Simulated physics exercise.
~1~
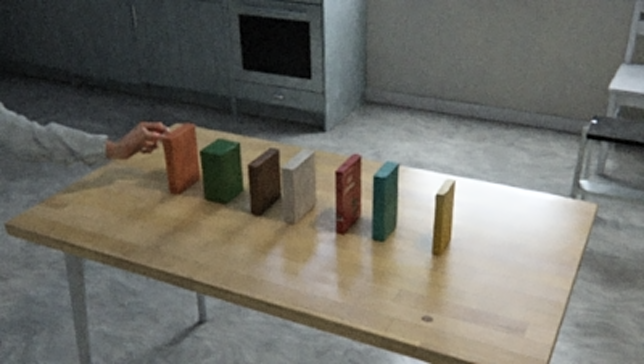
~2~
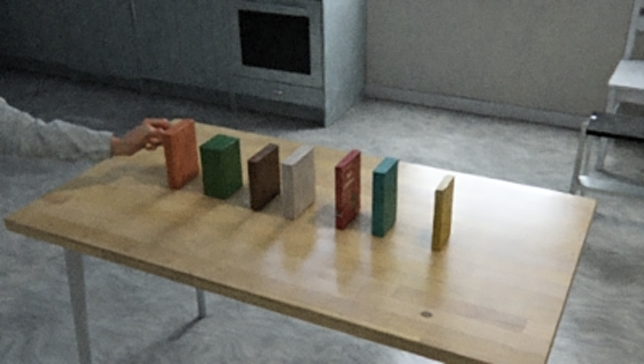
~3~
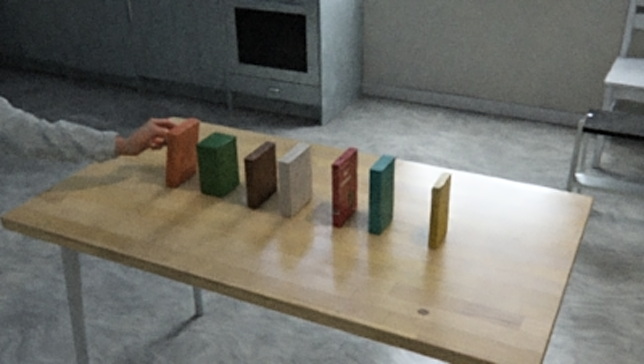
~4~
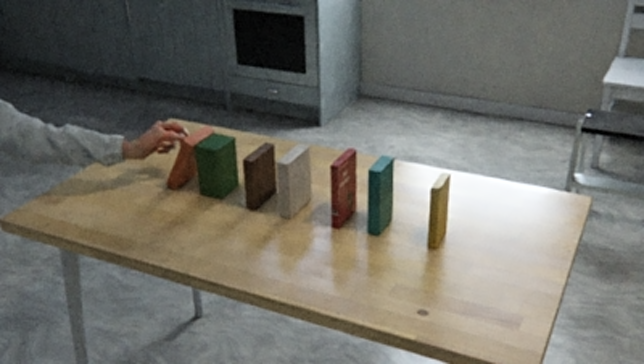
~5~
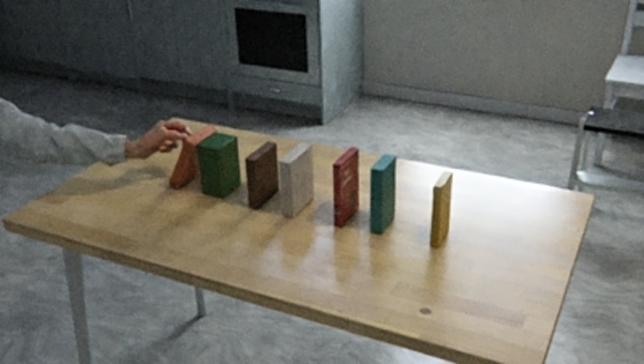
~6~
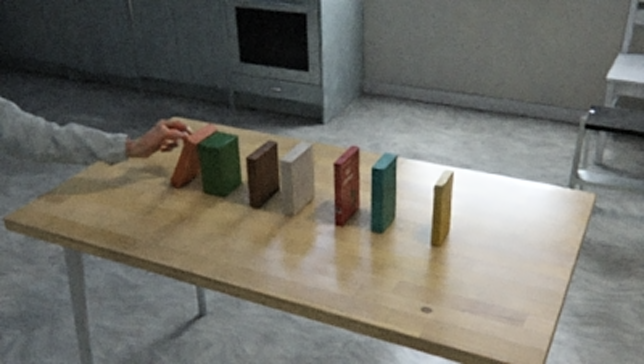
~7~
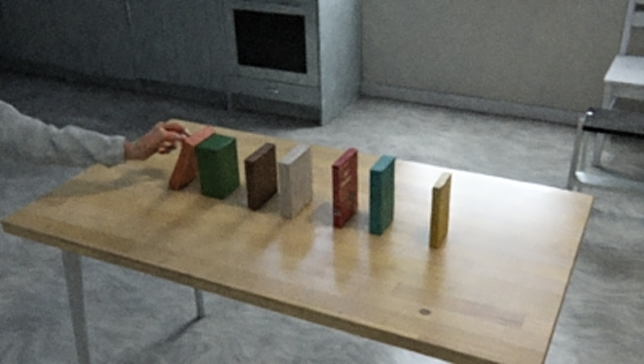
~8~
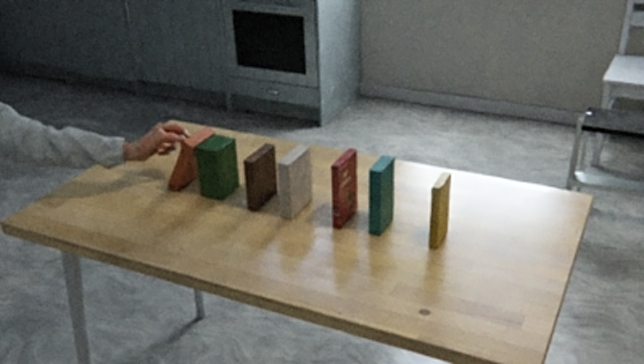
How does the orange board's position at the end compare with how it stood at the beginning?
It stood upright at the beginning, but by the end it was leaning to the right, toward the green block.
The orange board at the left end of a domino-like row on a wooden table tilted rightward under someone's fingers, then stayed slanted by the green block with the hand still on it, while every other piece remained standing.
